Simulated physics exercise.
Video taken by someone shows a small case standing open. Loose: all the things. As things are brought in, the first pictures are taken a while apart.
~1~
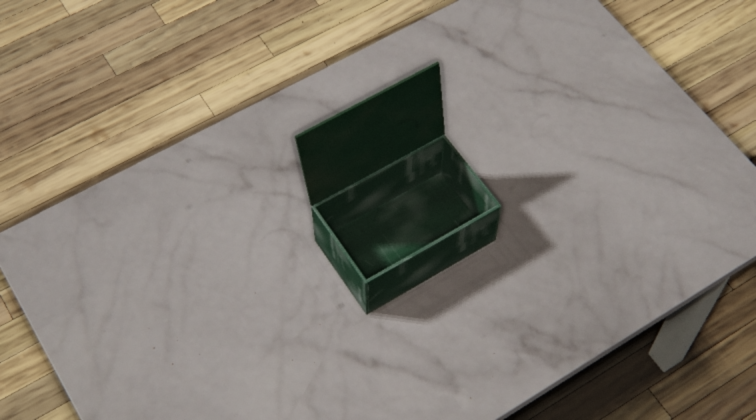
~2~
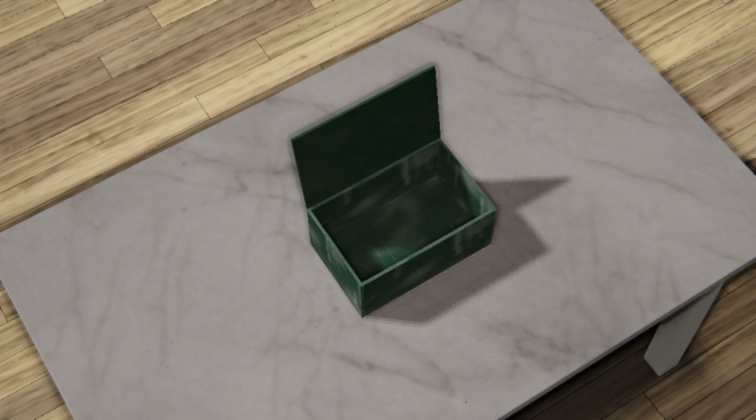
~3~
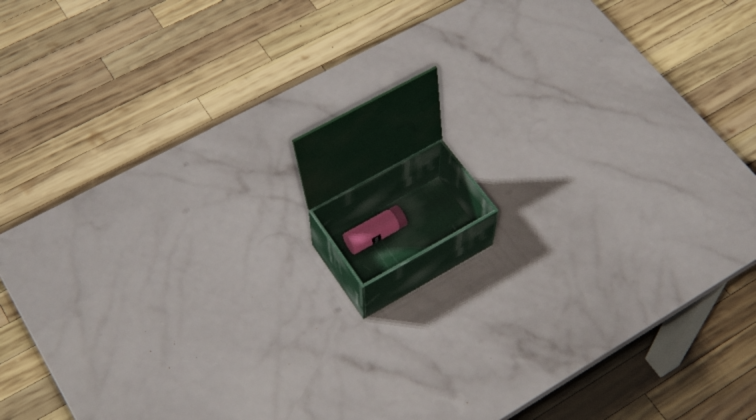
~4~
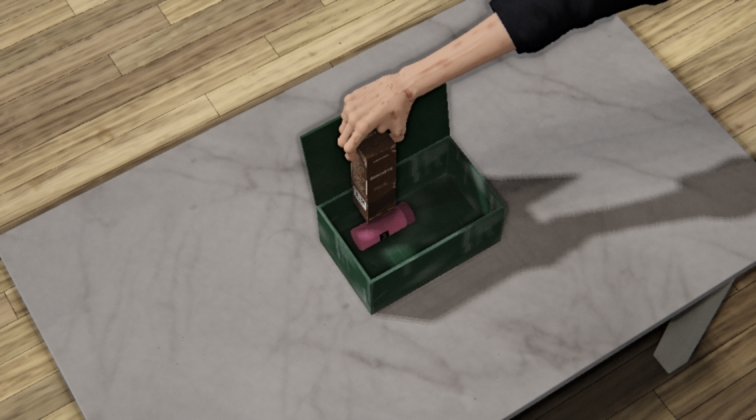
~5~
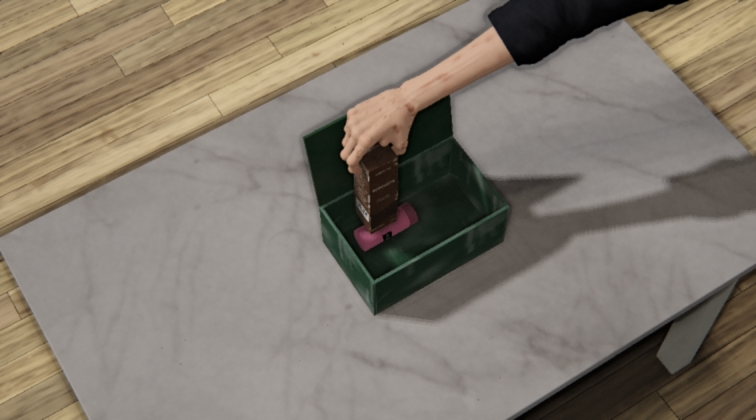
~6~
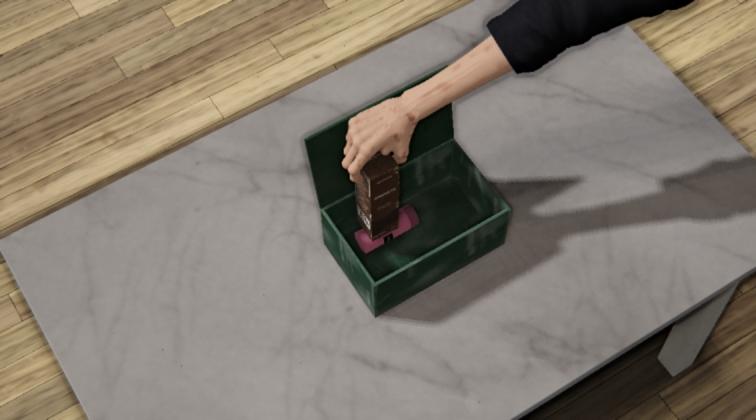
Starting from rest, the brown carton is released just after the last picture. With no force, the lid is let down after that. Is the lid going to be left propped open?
Yes, watch - the lid never drops into place.
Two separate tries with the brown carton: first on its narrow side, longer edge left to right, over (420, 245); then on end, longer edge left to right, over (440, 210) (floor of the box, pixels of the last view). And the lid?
First, the lid does shut; second, the lid won't shut.
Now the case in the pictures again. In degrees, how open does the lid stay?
It stays some 80° above the rim.
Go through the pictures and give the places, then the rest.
In the first picture, the last thing is not in view yet.
In the second picture, the last thing is not in view yet.
In the third picture, the last thing is not in view yet; pink shaker (375, 230).
The fourth picture shows on its way; brown carton (373, 174); pink shaker (383, 226).
The fifth picture shows on its way; brown carton (376, 186); pink shaker (386, 226).
The sixth picture shows put in, still held; brown carton (377, 194); pink shaker (387, 228).
Then, 0.70 s after the last picture, brown carton tipped 11° from how it was near (372, 189).
Then, 3.10 s after the last picture, lid 80° above the rim; brown carton tipped 11° from how it was near (372, 189).
At rest, lid 80° above the rim; left askew, brown carton; pink shaker in place. Seen from the same camera at the end, brown carton near (372, 189).
